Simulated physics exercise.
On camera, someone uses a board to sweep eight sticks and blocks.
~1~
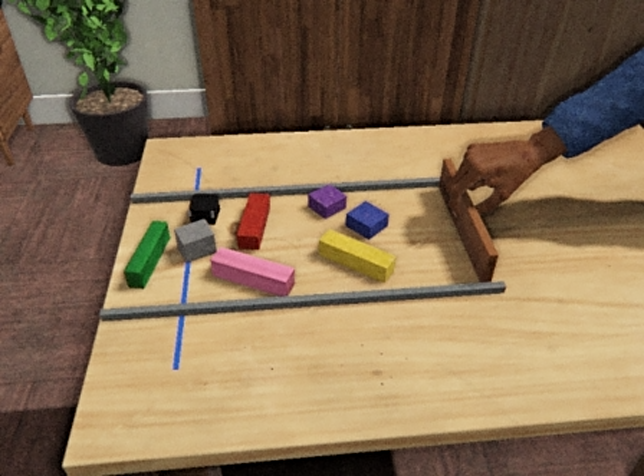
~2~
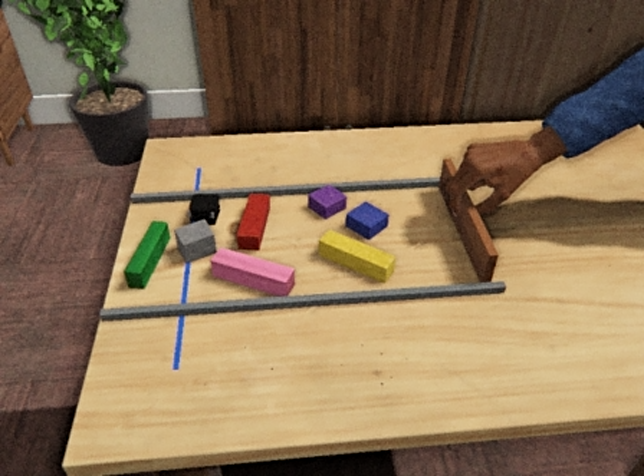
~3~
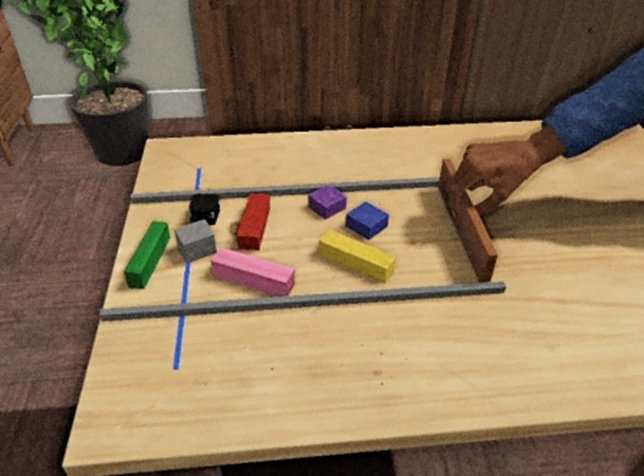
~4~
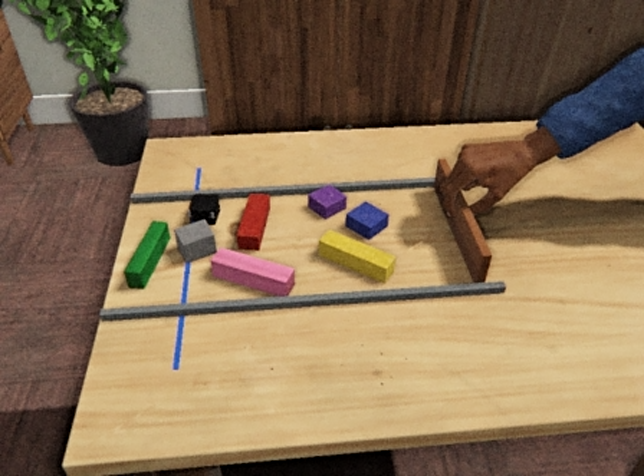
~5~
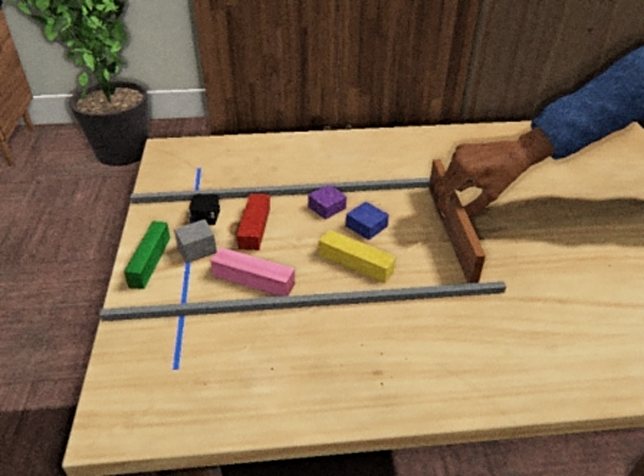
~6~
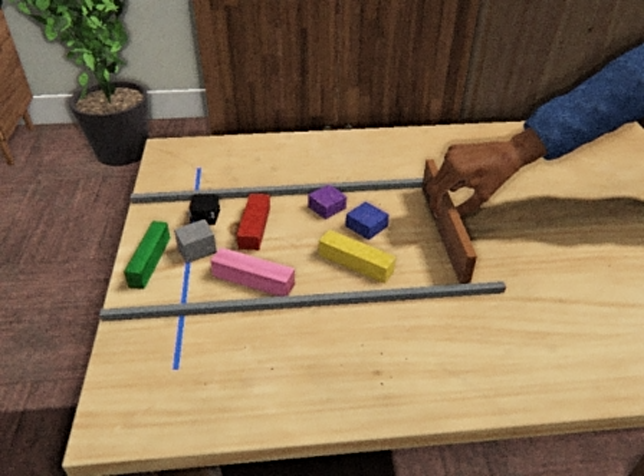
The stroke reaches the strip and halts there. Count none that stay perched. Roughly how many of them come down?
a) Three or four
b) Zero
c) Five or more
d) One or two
Answer: D.
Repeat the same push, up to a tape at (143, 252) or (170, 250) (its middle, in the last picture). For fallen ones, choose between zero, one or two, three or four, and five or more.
Taking them in turn, five or more; three to four.
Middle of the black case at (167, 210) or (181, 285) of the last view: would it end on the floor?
Result per start: Still up; still up.
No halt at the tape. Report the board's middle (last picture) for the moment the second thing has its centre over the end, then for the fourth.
I'd put it close to (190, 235) and later close to (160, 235).
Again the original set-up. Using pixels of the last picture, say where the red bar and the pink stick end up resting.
(149, 227) and (137, 276), approximately.
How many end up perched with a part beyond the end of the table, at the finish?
As for overhanging, the count is 3.
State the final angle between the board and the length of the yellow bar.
Near 0 degrees.
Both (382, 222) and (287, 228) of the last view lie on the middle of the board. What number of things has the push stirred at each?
Tally at point one: 2; at point two: 5.
Early on, none off yet; green stick at rest near (148, 254); grey block at rest near (196, 241); black case at rest near (205, 210).
Finally, the number that fall off is one or two; lost, green stick.
